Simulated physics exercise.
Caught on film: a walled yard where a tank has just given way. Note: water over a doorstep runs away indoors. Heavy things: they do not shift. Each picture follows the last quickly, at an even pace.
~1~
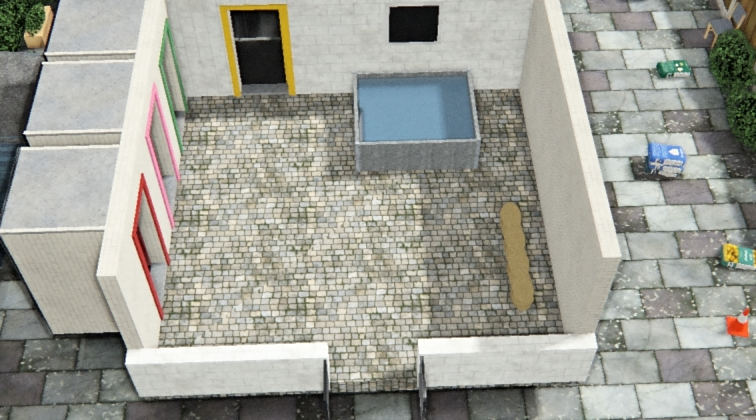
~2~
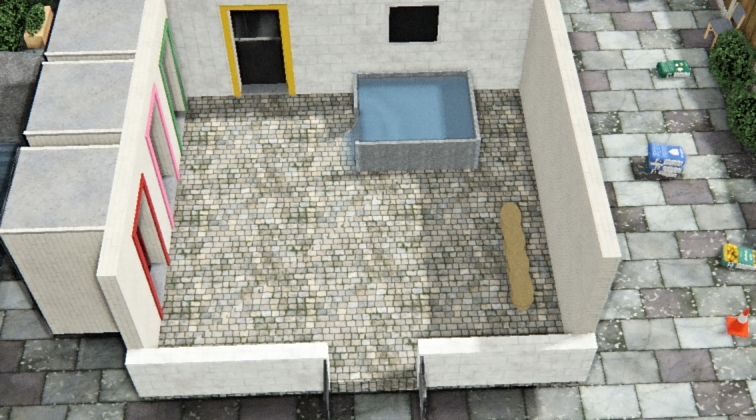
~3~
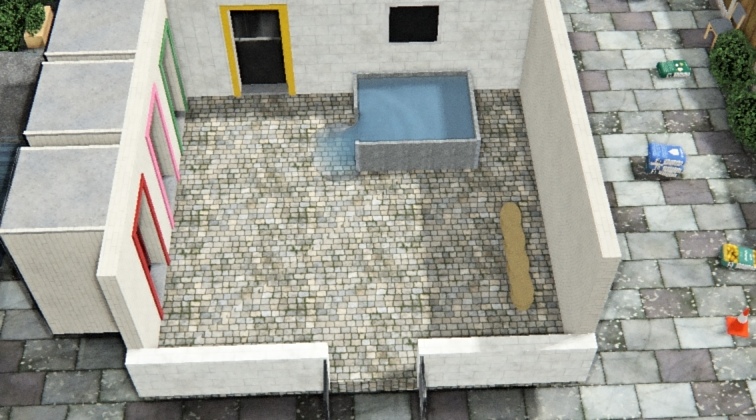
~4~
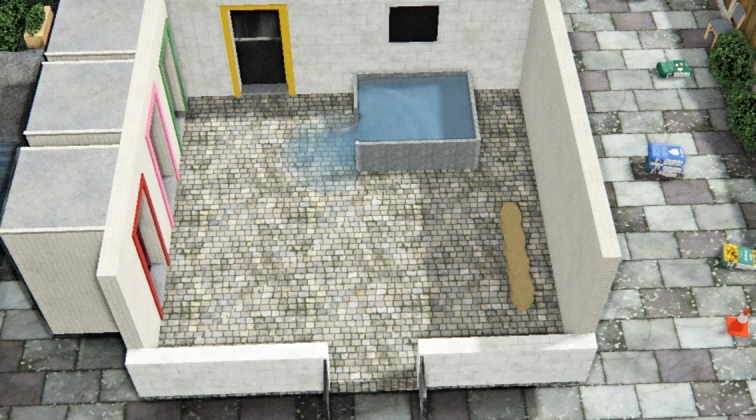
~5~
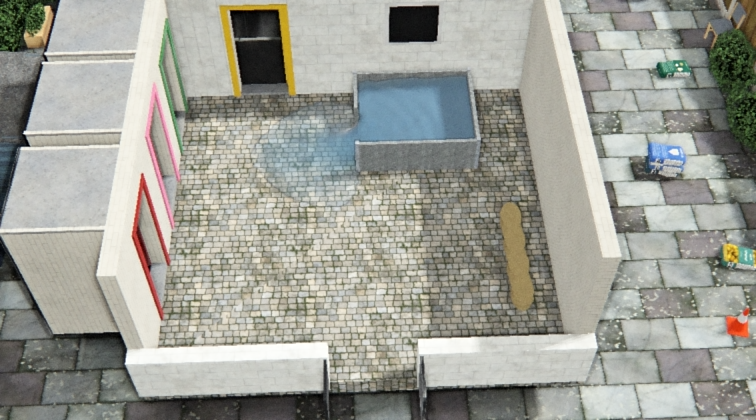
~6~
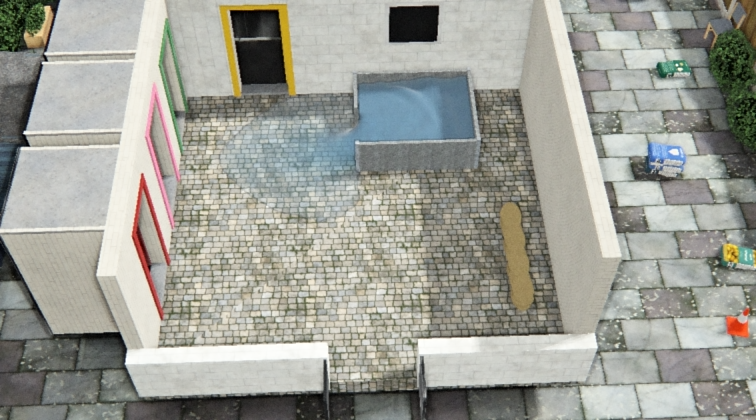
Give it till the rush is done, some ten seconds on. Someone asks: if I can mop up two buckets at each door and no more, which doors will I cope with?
The yellow door: Too much for you; the pink door: You will cope; the green door: Too much for you; the red door: You will cope.
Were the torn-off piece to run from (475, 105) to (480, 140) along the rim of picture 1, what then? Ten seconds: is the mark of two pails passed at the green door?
Green remains below.
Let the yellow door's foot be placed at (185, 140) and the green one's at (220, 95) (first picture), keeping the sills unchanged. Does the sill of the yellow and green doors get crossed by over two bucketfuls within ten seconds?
The yellow one crosses the limit, while the green one crosses the limit.
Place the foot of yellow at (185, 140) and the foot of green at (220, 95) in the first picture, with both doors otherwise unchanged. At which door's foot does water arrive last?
Result: The red door.
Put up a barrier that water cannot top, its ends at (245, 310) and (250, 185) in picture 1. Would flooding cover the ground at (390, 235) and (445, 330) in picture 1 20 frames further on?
Result, in order: Bone-dry / bone-dry.
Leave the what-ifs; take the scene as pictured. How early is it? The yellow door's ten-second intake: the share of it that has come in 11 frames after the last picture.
Close to 5 %.
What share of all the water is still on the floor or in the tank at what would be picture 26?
I'd put it at about 92 per cent.
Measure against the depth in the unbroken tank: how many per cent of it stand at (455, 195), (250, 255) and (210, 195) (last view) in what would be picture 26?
Roughly 0 per cent, 2 per cent and 16 per cent.
A moment on, water covers 30 % of the floor; the yellow door wet at the sill, nothing in, the pink door wet at the sill, nothing in, the green door under two buckets in, the red door not reached.
Next, water covers 40 % of the floor; the yellow door under two buckets in, the pink door wet at the sill, nothing in, the green door over two buckets in, the red door wet at the sill, nothing in.
Then, water covers 40 % of the floor; the yellow door under two buckets in, the pink door under two buckets in, the green door far over two buckets in, the red door under two buckets in.
Later, water covers 65 % of the floor; the yellow door over two buckets in, the pink door under two buckets in, the green door far over two buckets in, the red door under two buckets in.
In the end, water covers 85 % of the floor; the yellow door over two buckets in, the pink door under two buckets in, the green door far over two buckets in, the red door under two buckets in.
